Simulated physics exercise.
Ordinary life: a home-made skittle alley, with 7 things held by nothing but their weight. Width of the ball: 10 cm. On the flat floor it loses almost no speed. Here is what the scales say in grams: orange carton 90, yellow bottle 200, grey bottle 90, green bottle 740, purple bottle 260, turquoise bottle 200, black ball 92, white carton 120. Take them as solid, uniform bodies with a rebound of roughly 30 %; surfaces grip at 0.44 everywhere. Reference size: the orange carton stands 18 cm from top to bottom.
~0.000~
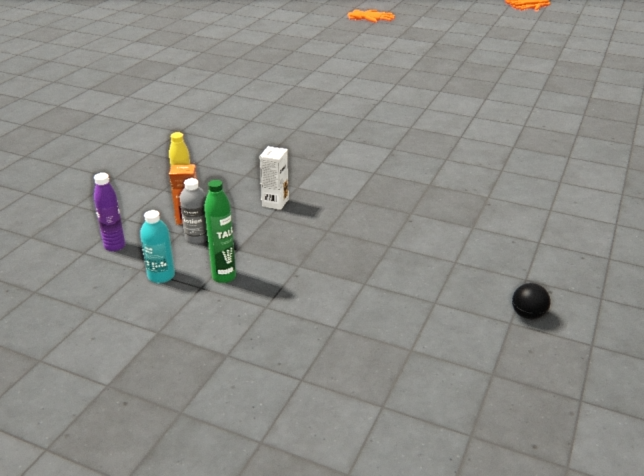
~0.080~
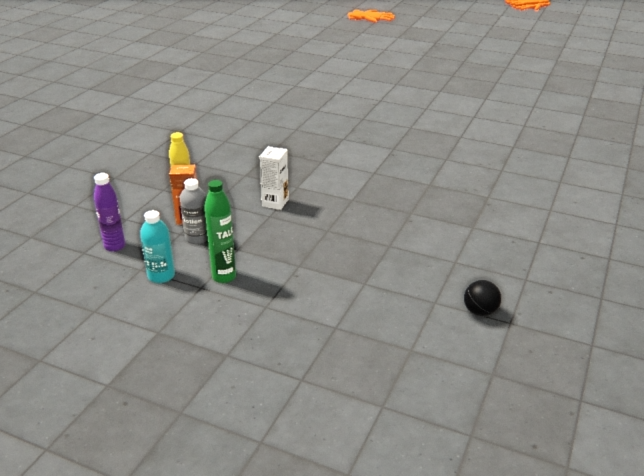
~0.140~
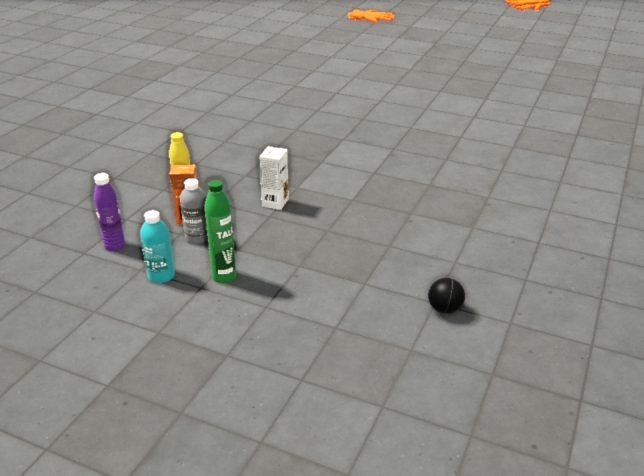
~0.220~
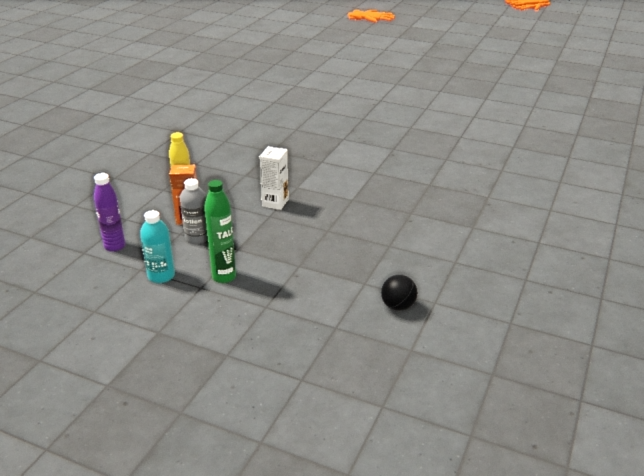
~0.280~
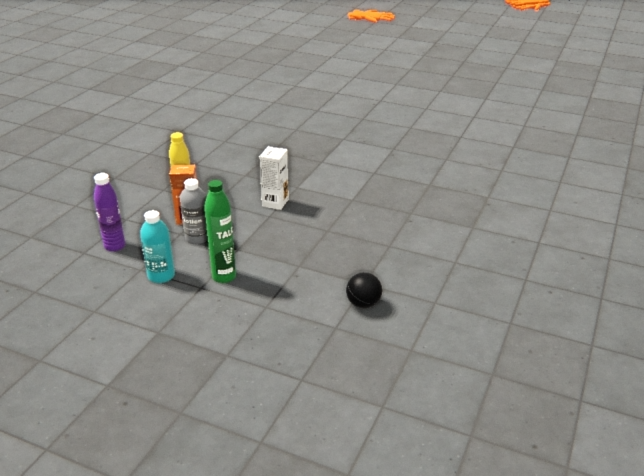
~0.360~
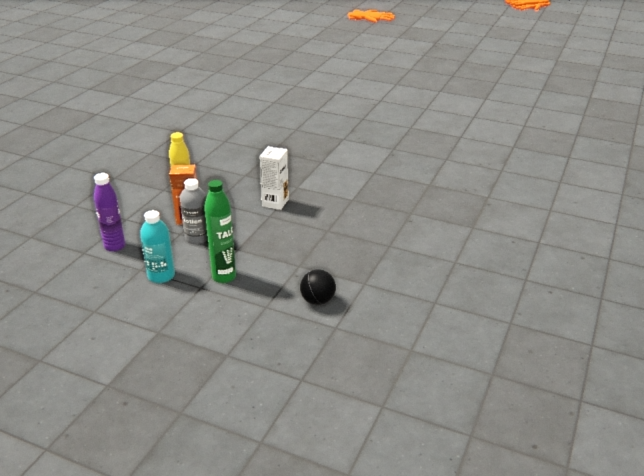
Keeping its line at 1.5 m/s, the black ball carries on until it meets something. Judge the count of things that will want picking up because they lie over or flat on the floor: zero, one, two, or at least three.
The count is zero.
After 0.66 s, ball has run 98 cm; black ball near (156, 280).
After 1.16 s, ball has run 147 cm.
After 1.56 s, ball has run 187 cm.
After 1.96 s, ball has run 228 cm.
By the end (2.2 s), all 7 in place, give or take 8 cm. Seen from the same camera at the end, orange carton near (186, 195), yellow bottle near (181, 167).
